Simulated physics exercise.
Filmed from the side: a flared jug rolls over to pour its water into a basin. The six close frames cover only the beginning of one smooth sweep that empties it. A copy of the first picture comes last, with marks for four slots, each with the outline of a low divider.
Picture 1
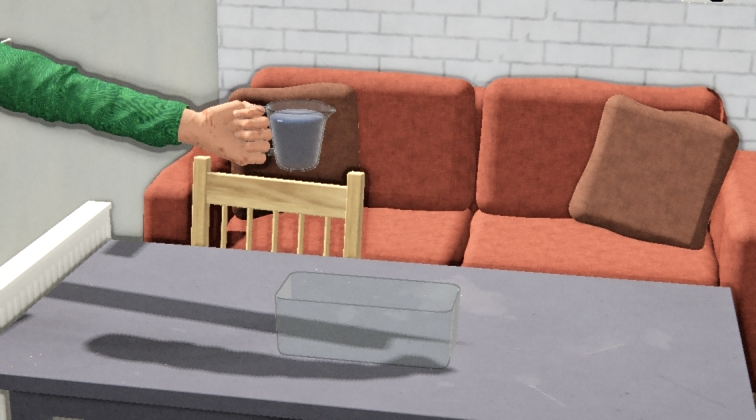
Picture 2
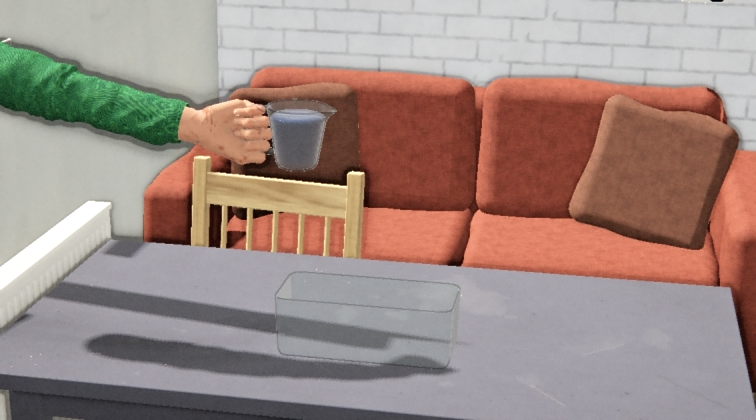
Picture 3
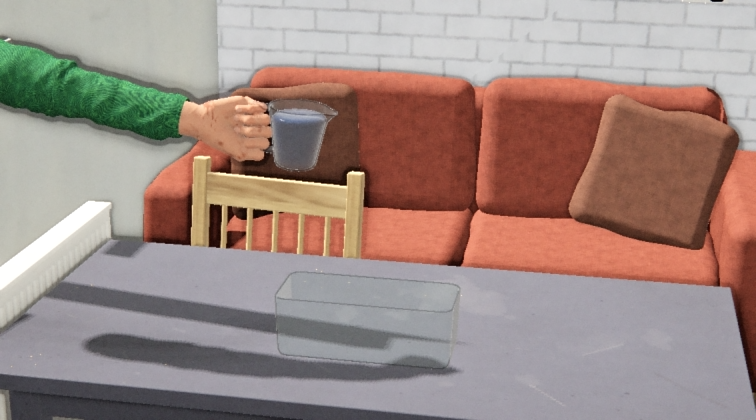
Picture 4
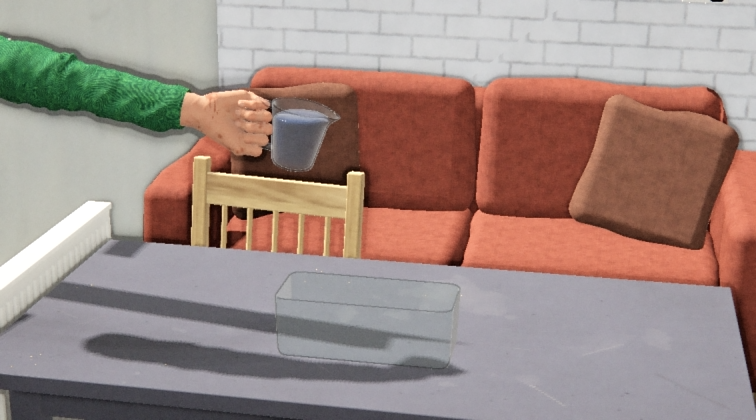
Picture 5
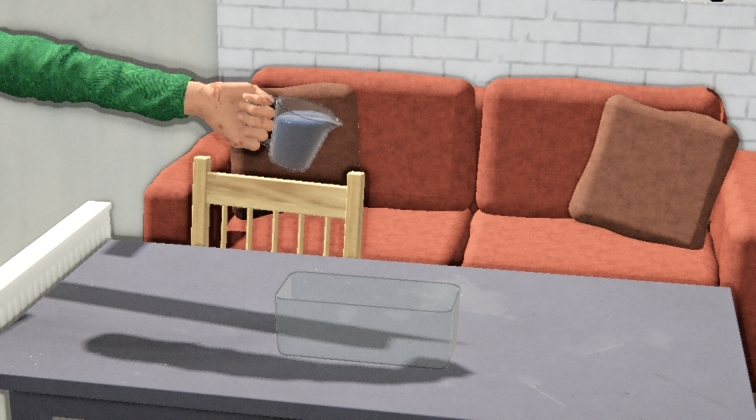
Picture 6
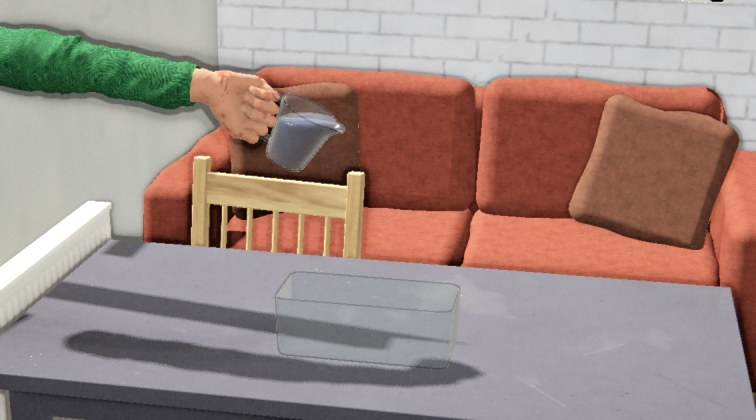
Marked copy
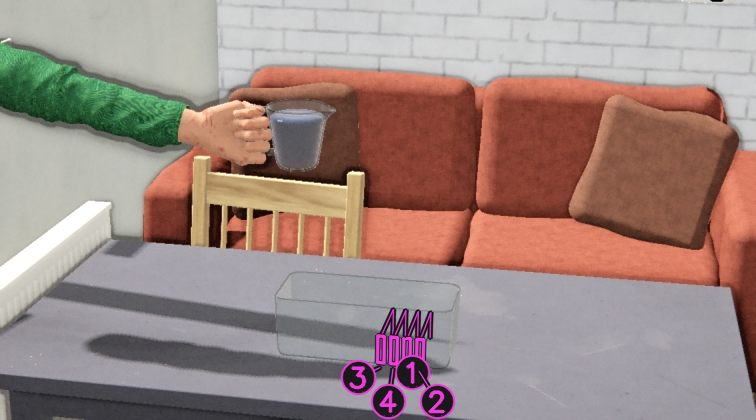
A hand in a green sleeve, reaching in from the left, holds a clear flared jug of bluish water upright, then tilts it gradually to the right until the water reaches its lip. Below it, an empty clear rectangular basin sits on a grey table, with a pale wooden chair behind. The steady view looks slightly down across the table towards a red sofa with brown cushions against a white brick wall.
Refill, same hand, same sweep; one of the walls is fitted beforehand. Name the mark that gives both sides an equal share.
Best: 3.
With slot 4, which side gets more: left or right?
The left one.
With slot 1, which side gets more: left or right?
The left side.
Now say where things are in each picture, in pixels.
Upright, lip at (335, 110); basin from (278, 353) to (450, 368); nothing has left yet.
Upright, lip at (335, 111); nothing has left yet.
Tipped about 5°, lip at (337, 114); nothing has left yet.
Tipped about 11°, lip at (339, 118); nothing has left yet.
Tipped about 19°, lip at (341, 124); nothing has left yet.
Tipped about 28°, lip at (343, 131); water is over the lip, down to (343, 131).
On the marked copy, 1 at (406, 369); 2 at (419, 371); 3 at (380, 367); 4 at (393, 368).
Choosing 1, about 88 % ends left of the wall and 6 % right of it; 6 % is lost outside.
Choosing 2, about 90 % ends left of the wall and 5 % right of it; 5 % is lost outside.
Choosing 3, about 48 % ends left of the wall and 48 % right of it; 5 % is lost outside.
Choosing 4, about 85 % ends left of the wall and 7 % right of it; 8 % is lost outside.
